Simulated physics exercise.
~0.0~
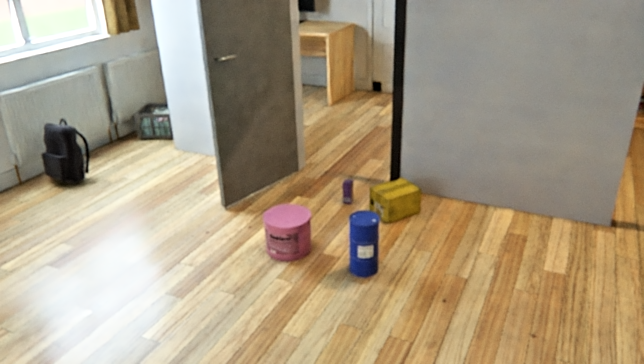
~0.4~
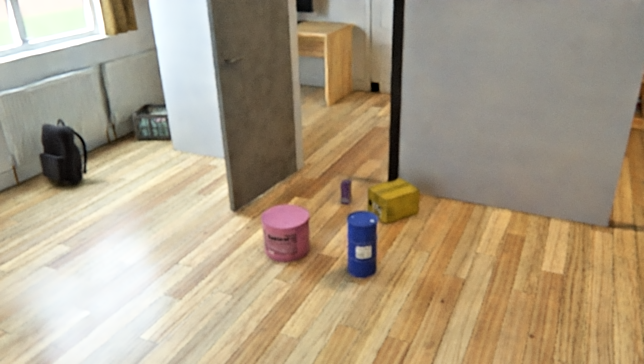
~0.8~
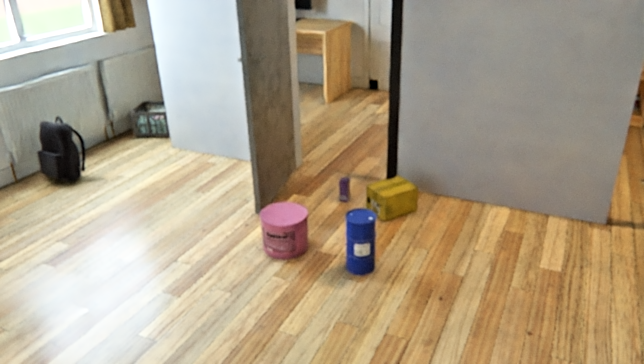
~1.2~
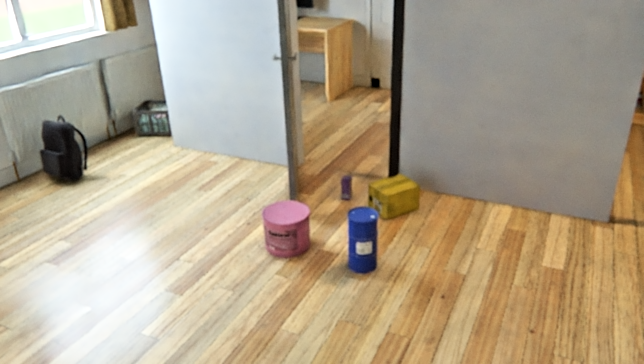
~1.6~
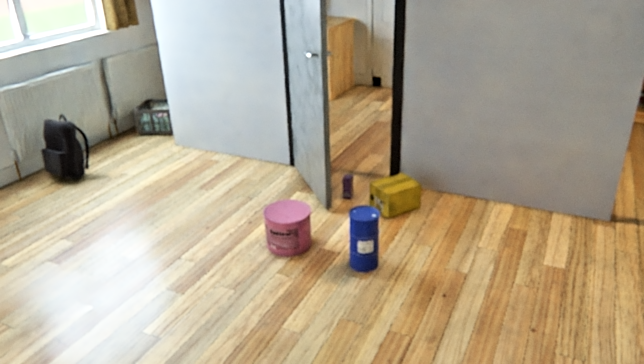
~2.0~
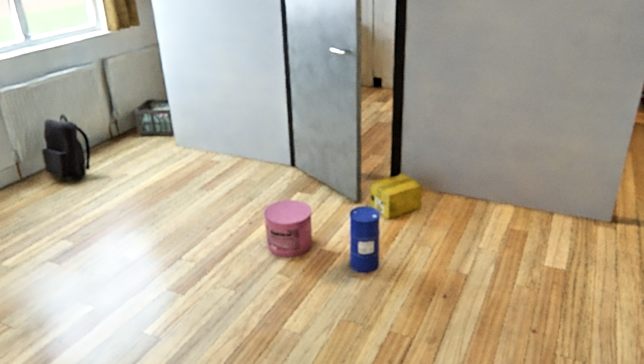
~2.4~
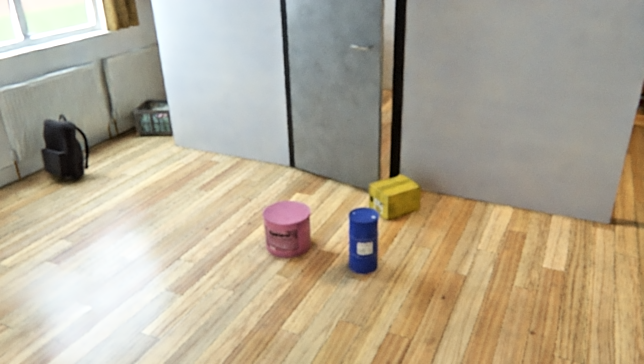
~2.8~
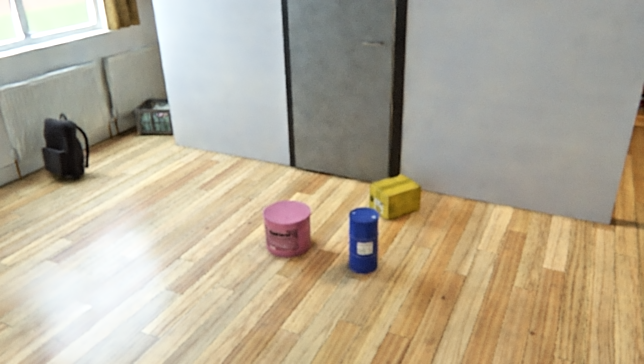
A grey door stands wide open in a pale partition wall, seen from above across a room with a wood-plank floor. A pink pail and a blue canister sit in front of the doorway, with a yellow parcel and a small purple carton behind them near its right side. A black backpack rests by the window wall at left. The door swings round to the right, gradually hiding the wooden desk beyond and then the purple carton. It continues past the yellow parcel into its frame and ends fully closed, with the carton out of sight and the pail, canister and parcel unmoved.
